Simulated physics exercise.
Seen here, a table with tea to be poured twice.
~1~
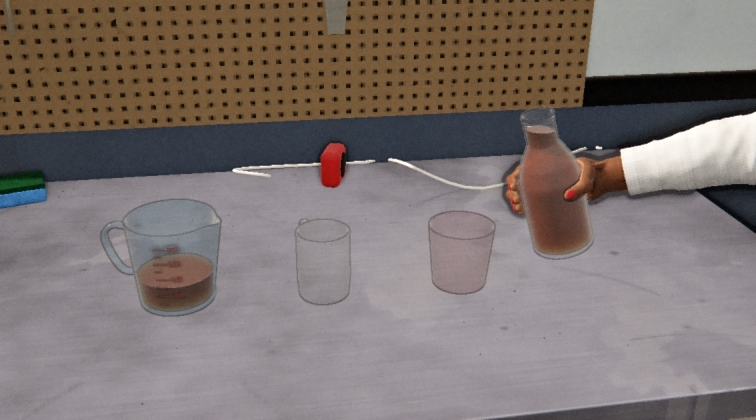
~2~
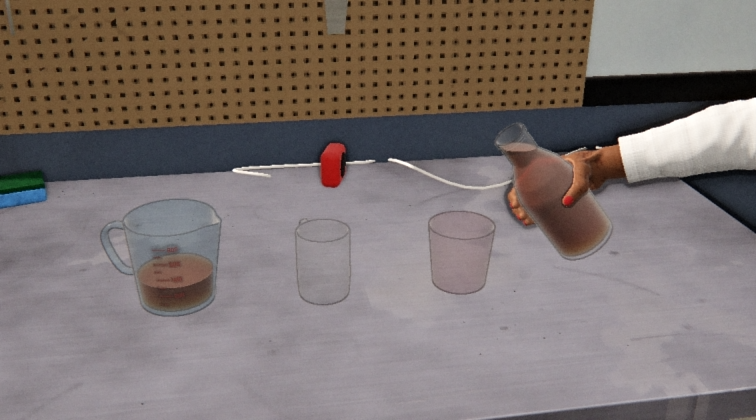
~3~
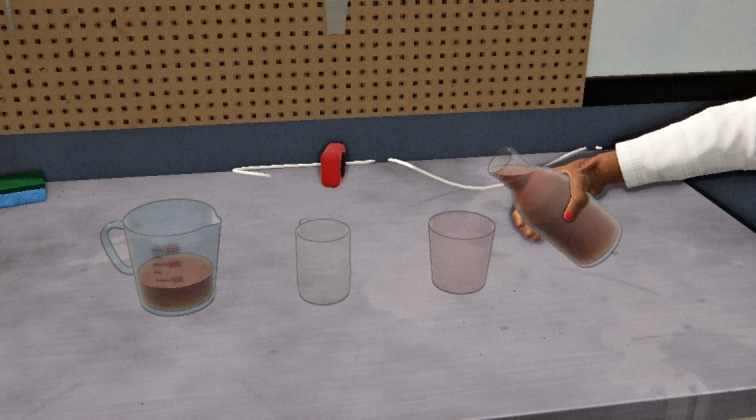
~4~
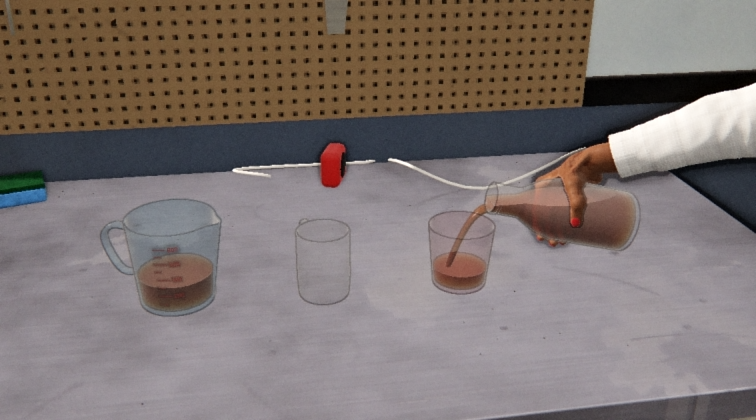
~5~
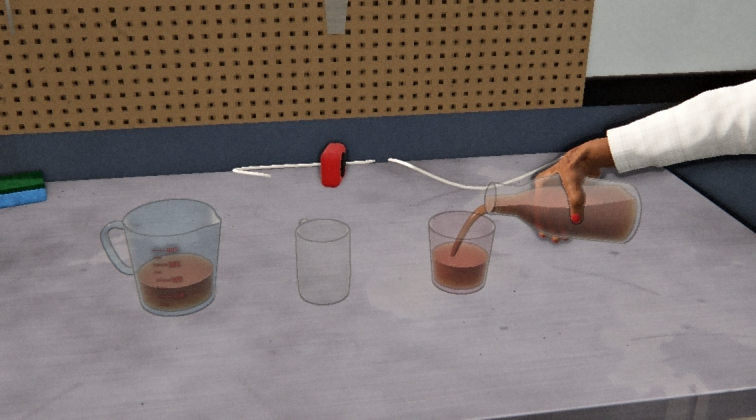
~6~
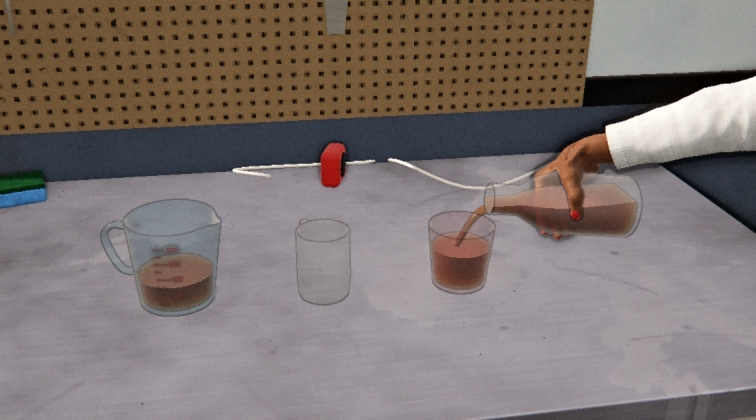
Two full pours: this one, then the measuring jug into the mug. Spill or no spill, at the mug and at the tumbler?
The mug has room for it and the tumbler overflows.
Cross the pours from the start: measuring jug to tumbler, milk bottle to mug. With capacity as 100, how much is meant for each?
Near 60 and 250 in a hundred.
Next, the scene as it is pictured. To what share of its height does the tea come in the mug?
Some 85 per cent.
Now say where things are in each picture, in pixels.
The first picture shows the hand lifts the milk bottle; milk bottle (550, 178) nearly full; measuring jug (174, 256) about a third full; tumbler (460, 251) empty; mug (324, 260) empty.
In the second picture, the milk bottle is brought over; milk bottle (547, 186) tipped 40° with all of its load; tumbler (460, 251) empty.
In the third picture, the milk bottle is brought over; milk bottle (549, 201) tipped 50° with all of its load; tumbler (460, 251) empty.
In the fourth picture, a stream runs into the tumbler; milk bottle (556, 209) tipped 75° with nearly all of its load; tumbler about a quarter full, surface at (460, 265).
In the fifth picture, a stream runs into the tumbler; milk bottle (556, 206) tipped 80° with about three quarters of its load; mug (324, 260) empty.
In the sixth picture, a stream runs into the tumbler; milk bottle (557, 203) tipped 80° with about two thirds of its load; measuring jug about a third full, surface at (176, 270); tumbler about two thirds full, surface at (461, 245); mug (324, 260) empty.
Soon after, the tumbler is full to the brim and has run over.
In the end, the mug is nearly full; the tumbler is full to the brim and has run over.
